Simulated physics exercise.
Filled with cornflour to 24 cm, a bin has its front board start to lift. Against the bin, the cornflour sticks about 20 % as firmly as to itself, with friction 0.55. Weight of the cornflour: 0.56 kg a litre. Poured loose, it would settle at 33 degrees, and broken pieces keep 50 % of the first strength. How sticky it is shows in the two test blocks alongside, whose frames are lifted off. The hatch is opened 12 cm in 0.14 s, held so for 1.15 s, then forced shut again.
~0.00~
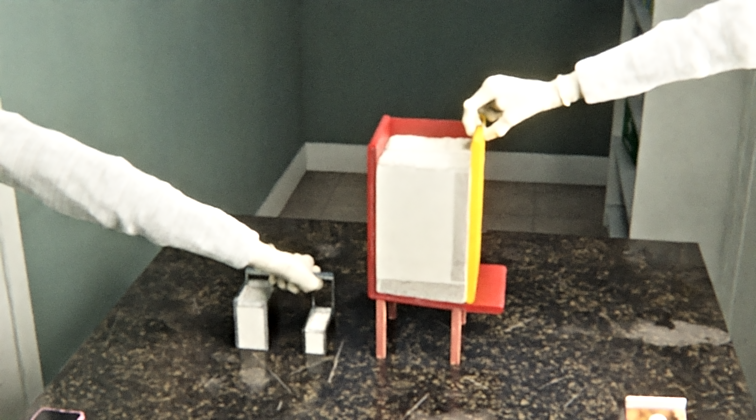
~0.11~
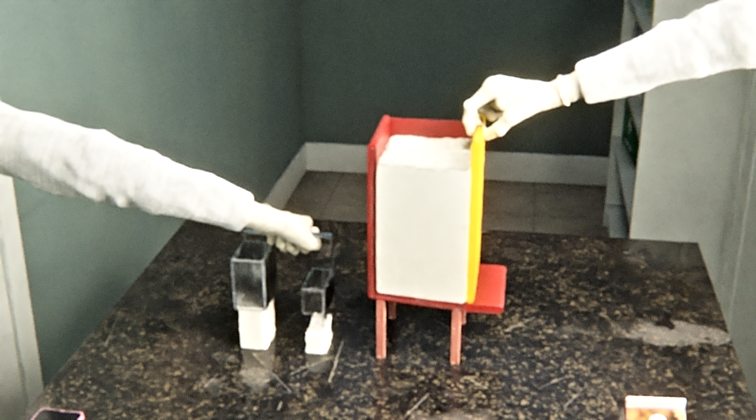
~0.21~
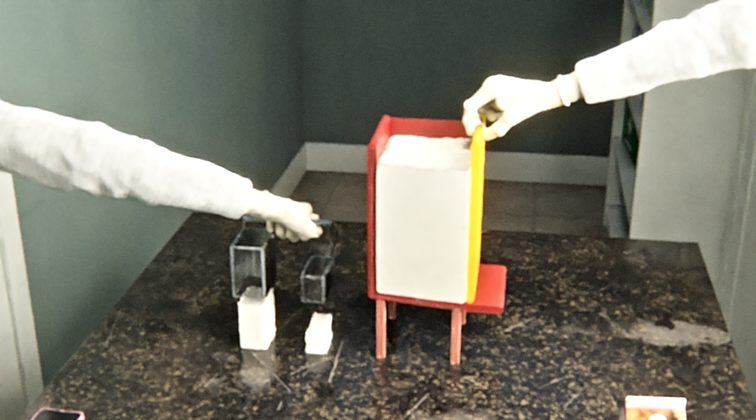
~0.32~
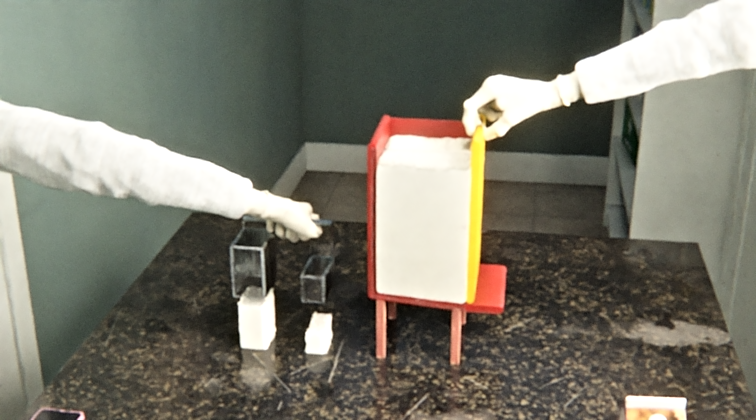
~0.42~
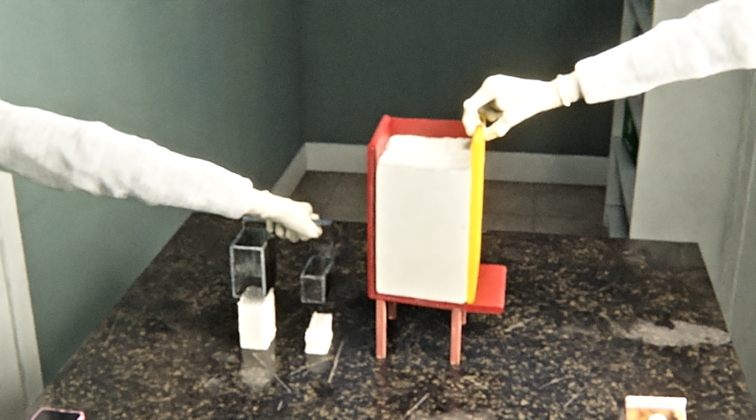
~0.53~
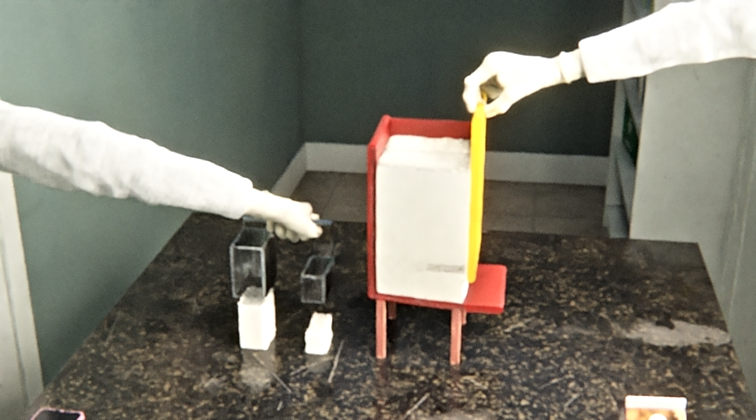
On a dark speckled tabletop in a green-walled room, a red bin full of white powder stands beside two small clear casings. A gloved hand at left lifts the casings off two white blocks, which stay upright, then the right hand raises the bin's yellow board slightly.
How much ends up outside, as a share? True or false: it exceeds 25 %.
False.
By 0.83 s, the hatch is 12 cm open and 0 % is out.
By 1.20 s, the hatch is 12 cm open and 0 % is out.
By 1.56 s, the hatch is 12 cm open and 0 % is out.
By 1.92 s, the hatch is 3.0 cm open and 4 % is out.
By 2.26 s, at the end, the hatch is shut and 4 % is out.
